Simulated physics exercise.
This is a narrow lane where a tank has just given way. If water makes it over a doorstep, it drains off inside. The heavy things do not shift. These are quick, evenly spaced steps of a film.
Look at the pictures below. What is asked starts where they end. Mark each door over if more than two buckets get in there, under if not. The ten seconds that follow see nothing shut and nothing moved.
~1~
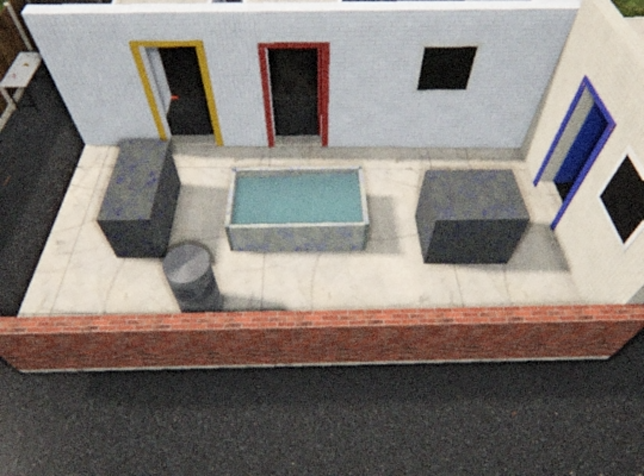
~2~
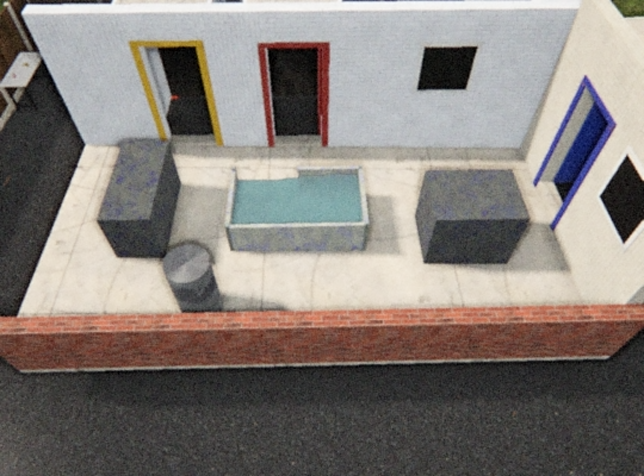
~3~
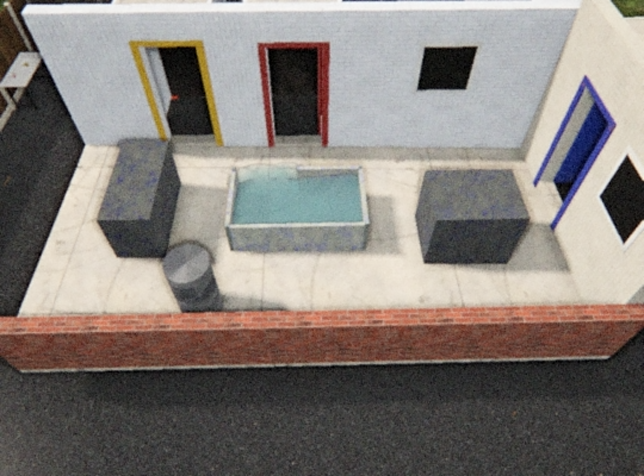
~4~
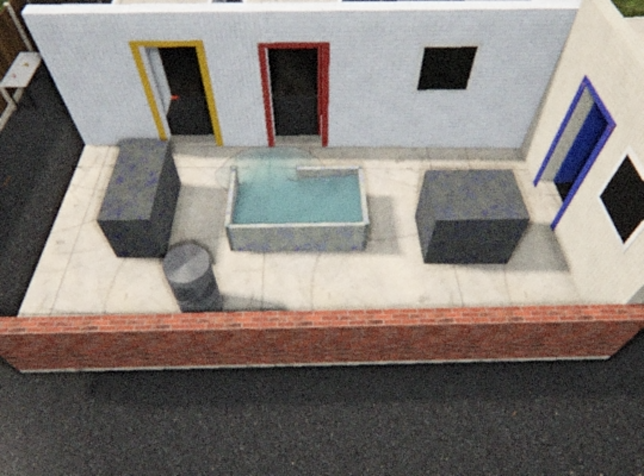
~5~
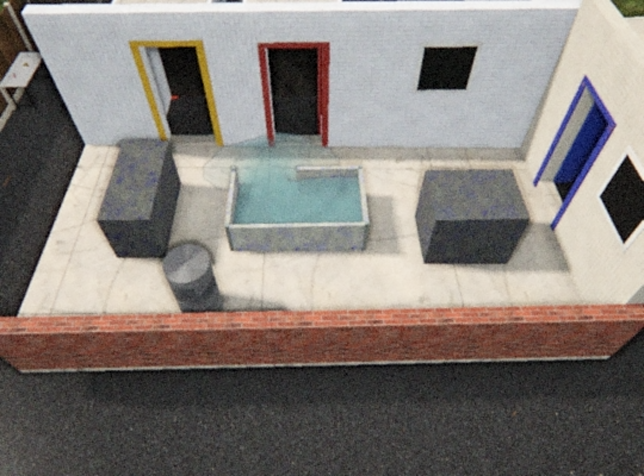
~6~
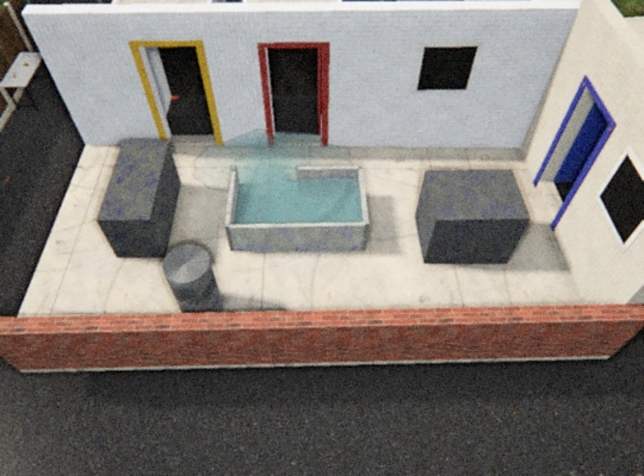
Red door: Over, blue door: Under, yellow door: Over.
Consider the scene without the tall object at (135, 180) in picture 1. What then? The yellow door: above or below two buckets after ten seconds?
Briefly, the yellow door gets past the limit.
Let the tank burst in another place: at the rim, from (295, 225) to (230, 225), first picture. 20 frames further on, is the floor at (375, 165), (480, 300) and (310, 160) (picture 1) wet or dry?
Untouched, soaked, untouched.
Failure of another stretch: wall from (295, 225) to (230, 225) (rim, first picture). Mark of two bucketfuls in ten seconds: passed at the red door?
In that case red door never reaches it.
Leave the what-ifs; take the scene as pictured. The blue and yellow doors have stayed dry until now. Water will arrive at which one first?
I pick the door marked yellow.
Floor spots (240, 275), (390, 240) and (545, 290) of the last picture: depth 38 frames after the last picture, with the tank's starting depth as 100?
2, 0, 2 %.
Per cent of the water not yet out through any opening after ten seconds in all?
Roughly 56 per cent.
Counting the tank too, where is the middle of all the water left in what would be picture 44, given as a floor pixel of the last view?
It is near (323, 192).
A moment on, water covers 15 % of the floor; the red door far over two buckets in, the blue door not reached, the yellow door under two buckets in.
Next, water covers 25 % of the floor; the red door far over two buckets in, the blue door not reached, the yellow door under two buckets in.
Then, water covers 40 % of the floor; the red door far over two buckets in, the blue door not reached, the yellow door over two buckets in.
Later, water covers 45 % of the floor; the red door far over two buckets in, the blue door wet at the sill, nothing in, the yellow door over two buckets in.
In the end, water covers 55 % of the floor; the red door far over two buckets in, the blue door wet at the sill, nothing in, the yellow door over two buckets in.
